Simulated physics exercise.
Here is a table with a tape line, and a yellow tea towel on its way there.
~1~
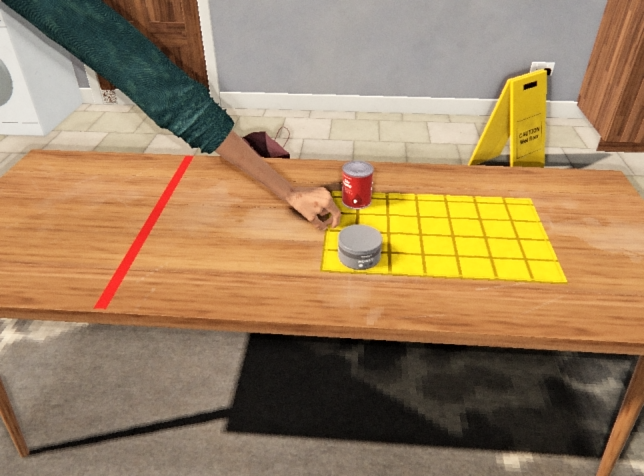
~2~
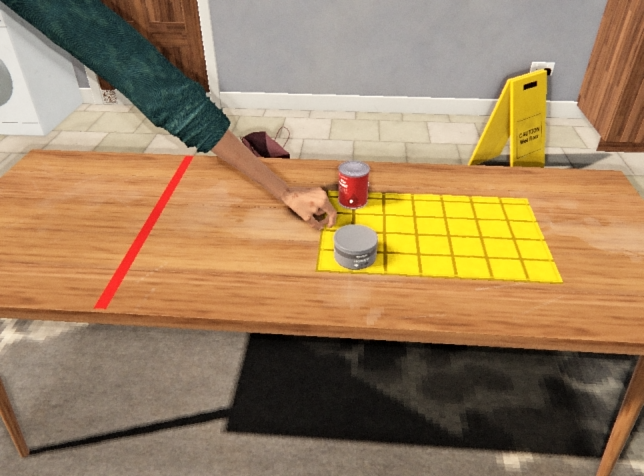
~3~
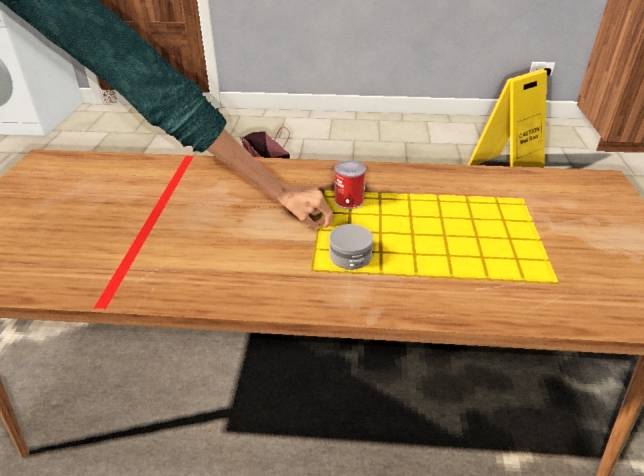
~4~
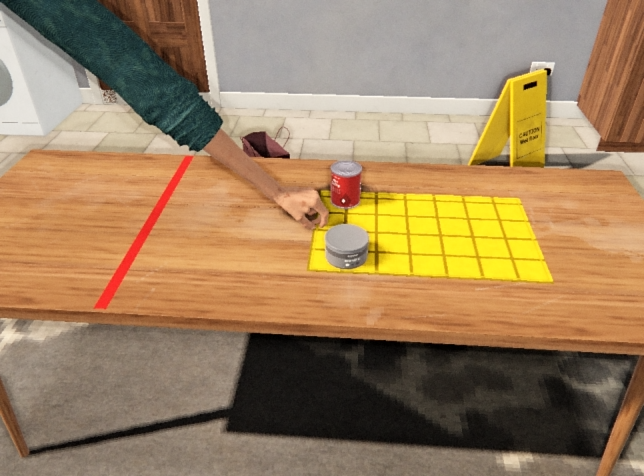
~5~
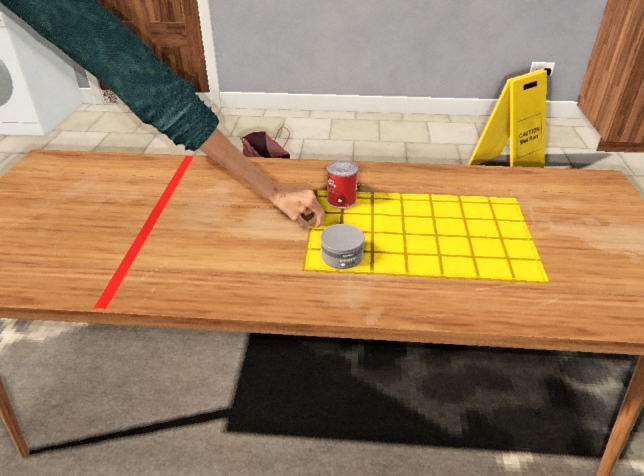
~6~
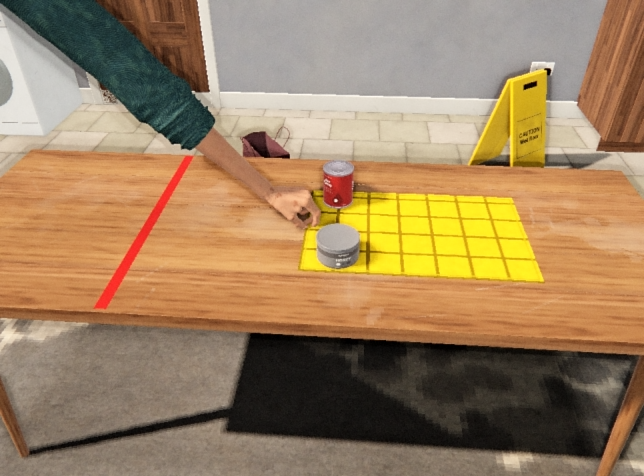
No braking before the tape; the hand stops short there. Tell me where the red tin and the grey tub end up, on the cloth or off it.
The red tin ends up on the cloth; the grey tub ends up on the cloth.
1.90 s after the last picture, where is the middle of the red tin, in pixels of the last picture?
I'd put it close to (196, 179).
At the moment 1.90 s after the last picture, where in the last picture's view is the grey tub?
Position at that moment: Near (175, 239).
Then, 1.90 s on from there, hem at the tape; red tin on the cloth near (195, 179); grey tub on the cloth near (175, 239).
Then, 2.01 s on from there, hem at the tape; red tin on the cloth near (192, 179); grey tub on the cloth near (170, 238).
In the end, hem at the tape; red tin on the cloth near (192, 179); grey tub on the cloth near (170, 238). The red tin remains aboard and the grey tub keeps its seat.
